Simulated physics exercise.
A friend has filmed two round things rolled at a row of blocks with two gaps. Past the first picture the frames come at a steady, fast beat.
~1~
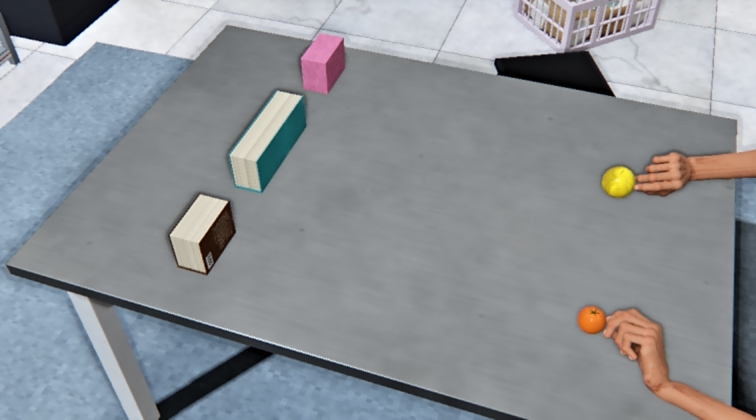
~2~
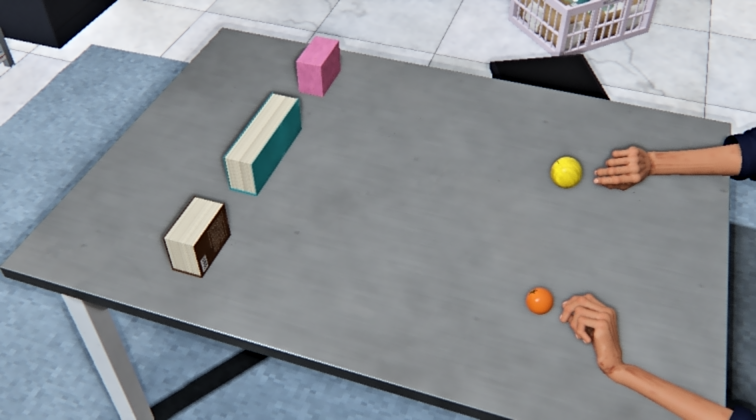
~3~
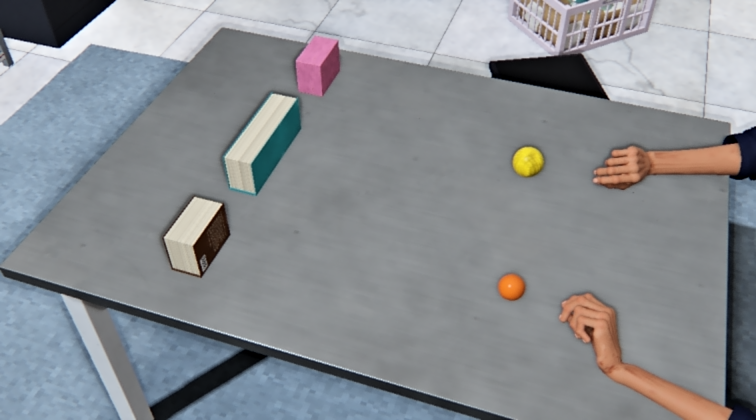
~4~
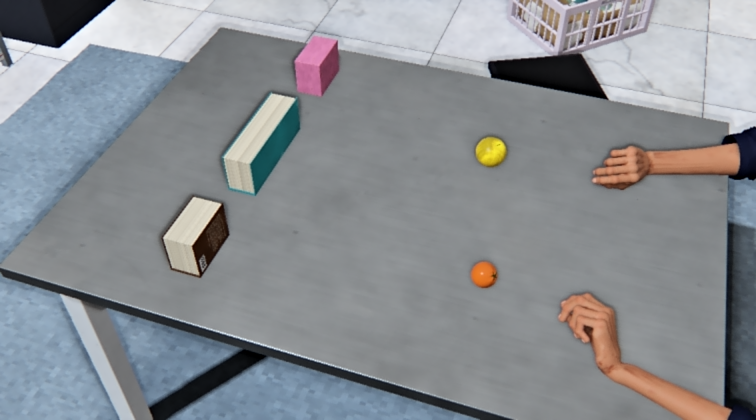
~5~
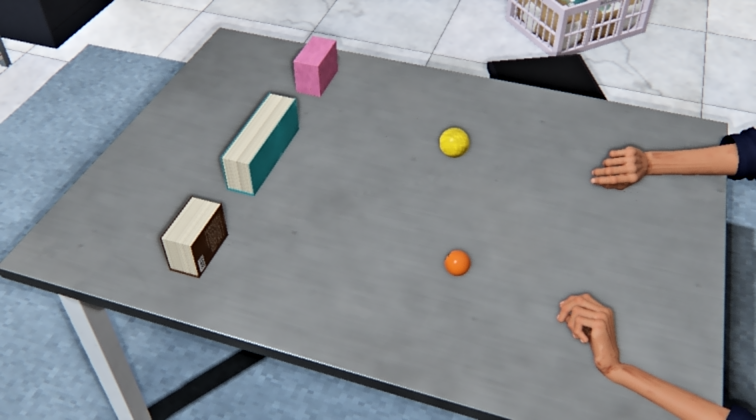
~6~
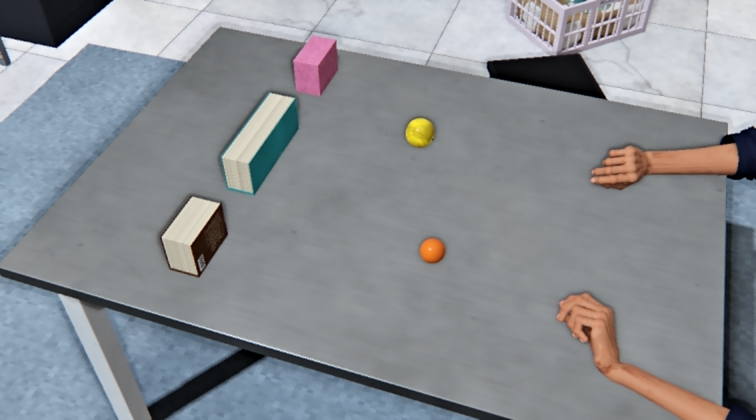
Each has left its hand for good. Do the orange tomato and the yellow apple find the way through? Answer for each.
As it turns out, the orange tomato is stopped; the yellow apple gets between the blocks.
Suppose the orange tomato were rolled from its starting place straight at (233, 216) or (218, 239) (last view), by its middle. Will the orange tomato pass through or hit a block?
One after another: It gets past; hits a block.
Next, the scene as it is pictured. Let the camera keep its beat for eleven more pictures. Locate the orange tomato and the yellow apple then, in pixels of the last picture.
Near (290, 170) and (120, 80).
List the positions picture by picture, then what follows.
The first frame shows orange tomato (592, 320) under the hand; yellow apple (619, 183) under the hand; brown book (204, 234).
The second frame shows orange tomato (540, 301); yellow apple (567, 173).
The third frame shows orange tomato (511, 288); yellow apple (528, 163).
The fourth frame shows orange tomato (484, 275); yellow apple (491, 152).
The fifth frame shows orange tomato (458, 264); yellow apple (454, 143).
The sixth frame shows orange tomato (433, 251); yellow apple (420, 133); pink block (316, 66).
Then, 0.30 s on from there, orange tomato heading on near (321, 199); yellow apple heading on near (265, 91).
Then, 0.76 s on from there, orange tomato coming back near (294, 163); yellow apple heading on near (95, 123).
Then, 1.20 s on from there, orange tomato coming back near (316, 148); yellow apple heading on.
In the end, the orange tomato bounces off; the yellow apple rolls through.
